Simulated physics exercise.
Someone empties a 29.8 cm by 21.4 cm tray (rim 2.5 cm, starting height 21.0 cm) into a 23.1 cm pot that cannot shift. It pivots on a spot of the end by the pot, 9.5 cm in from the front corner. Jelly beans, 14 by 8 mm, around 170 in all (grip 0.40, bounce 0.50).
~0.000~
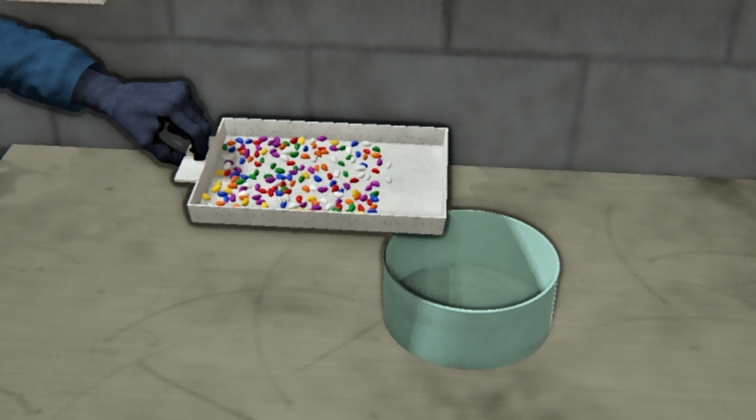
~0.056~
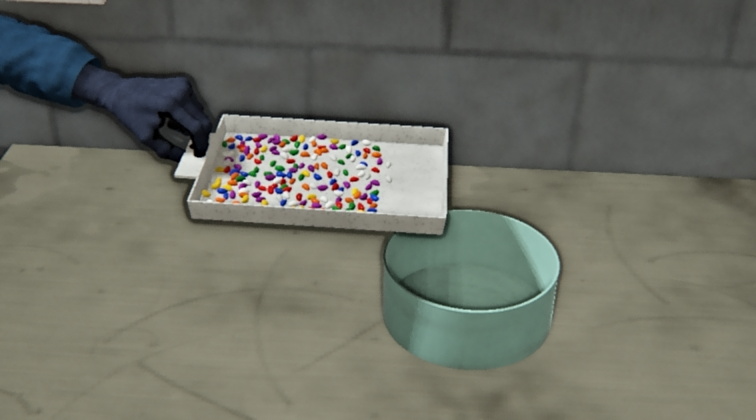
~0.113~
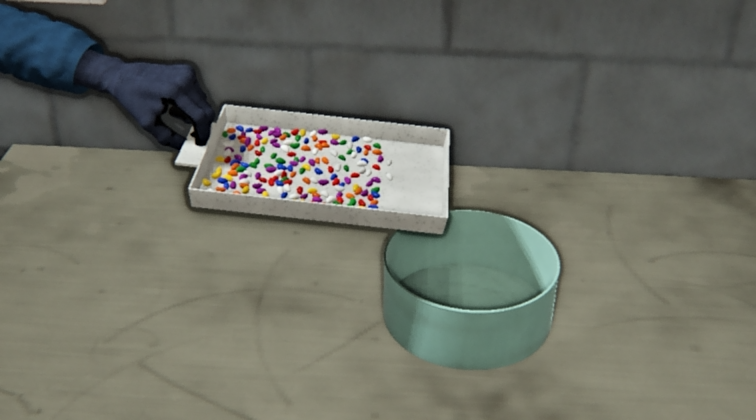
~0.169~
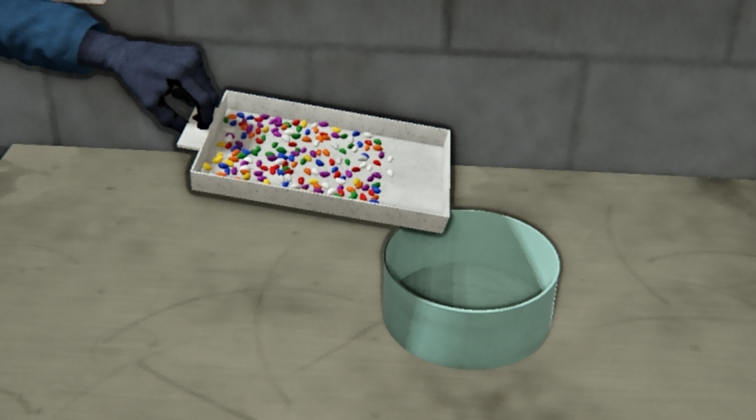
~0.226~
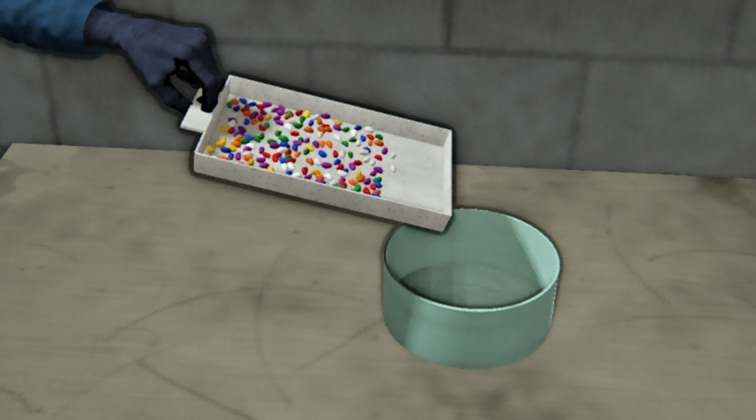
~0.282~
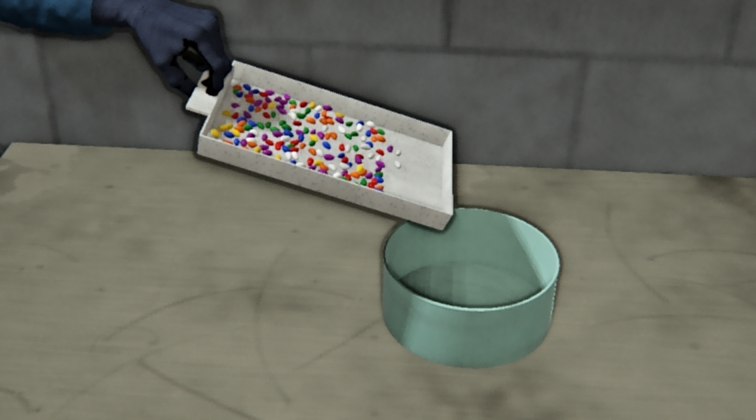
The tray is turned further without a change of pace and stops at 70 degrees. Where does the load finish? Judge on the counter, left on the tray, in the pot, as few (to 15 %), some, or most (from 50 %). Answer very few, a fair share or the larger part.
On the counter: Very few; left on the tray: The larger part; in the pot: A fair share.
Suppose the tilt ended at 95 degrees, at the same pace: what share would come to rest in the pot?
It would be near 90 per cent.
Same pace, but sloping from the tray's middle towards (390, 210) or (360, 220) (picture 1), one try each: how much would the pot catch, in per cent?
About 20 and 0 per cent.
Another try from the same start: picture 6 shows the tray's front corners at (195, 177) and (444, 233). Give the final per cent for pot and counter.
Pot 10, counter 45.
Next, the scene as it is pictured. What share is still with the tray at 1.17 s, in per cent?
Some 70 per cent of the load.
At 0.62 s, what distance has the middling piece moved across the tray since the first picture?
Some 9 cm.
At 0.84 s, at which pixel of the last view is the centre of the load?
At about (446, 162).
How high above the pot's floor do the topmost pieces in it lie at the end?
About 1.0 cm.
Then, at 0.62 s, tilt 43 degrees; the tray holds 100 %, the pot 0 %.
Then, at 0.84 s, tilt 60 degrees; the tray holds 90 %, the pot 0 %.
After 1.17 s, tilt 70 degrees; the tray holds 70 %, the pot 25 %.
By 2.2 s all is still; counter 5 %, tray 65 %, pot 30 %.
